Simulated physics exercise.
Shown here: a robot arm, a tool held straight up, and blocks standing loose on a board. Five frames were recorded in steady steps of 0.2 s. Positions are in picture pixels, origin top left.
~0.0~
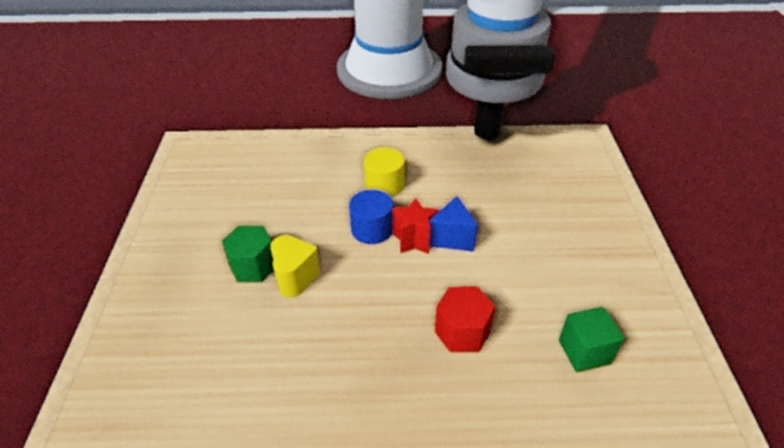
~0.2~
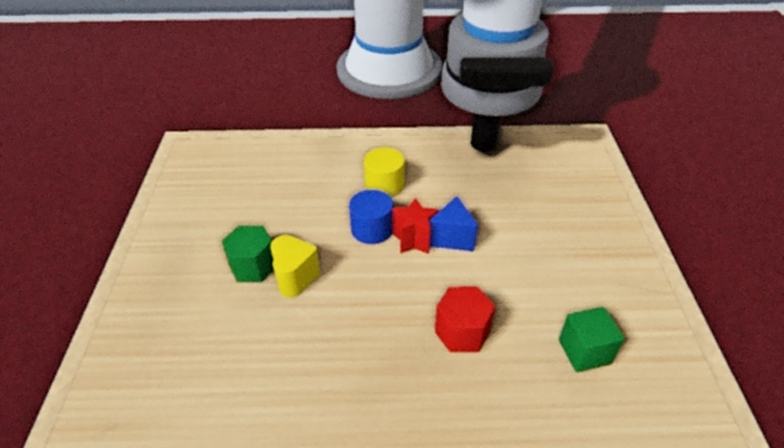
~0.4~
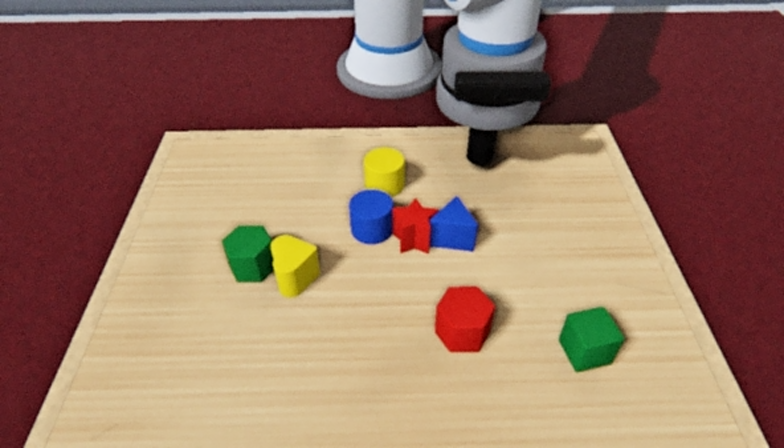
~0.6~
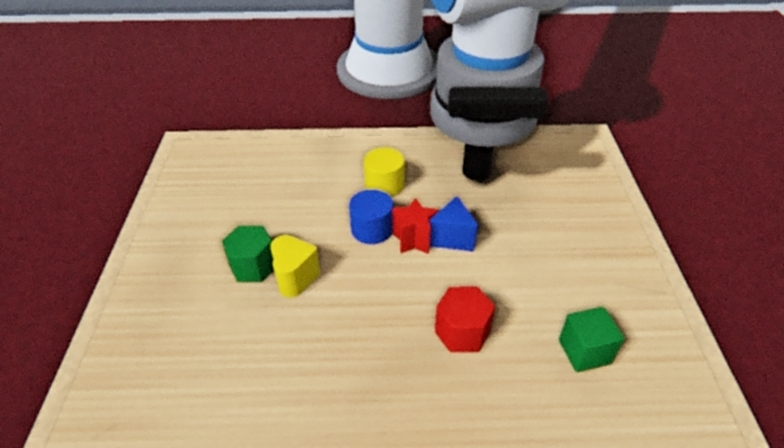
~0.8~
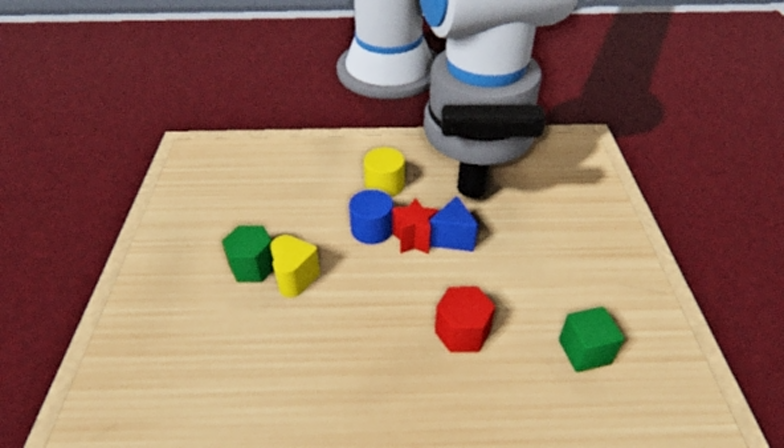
A robot arm moves its black tool slightly forward over the board while the colored blocks stay still.
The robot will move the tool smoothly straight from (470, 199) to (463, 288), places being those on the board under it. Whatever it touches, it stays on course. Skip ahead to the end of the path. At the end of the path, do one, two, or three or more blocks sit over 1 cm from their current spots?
My guess is one.
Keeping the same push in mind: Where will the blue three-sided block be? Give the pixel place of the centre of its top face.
It ends at (434, 244).
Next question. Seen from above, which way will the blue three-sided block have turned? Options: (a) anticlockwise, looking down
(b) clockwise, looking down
That would be b.
One third of the way, tool at (469, 215); blue three-sided block at (452, 216), turned 15° anticlockwise.
Two thirds of the way, tool at (466, 245); blue three-sided block at (439, 239).
At the end, tool at (464, 277); blue three-sided block at (434, 244), turned 25° clockwise; red hexagonal block not moved.
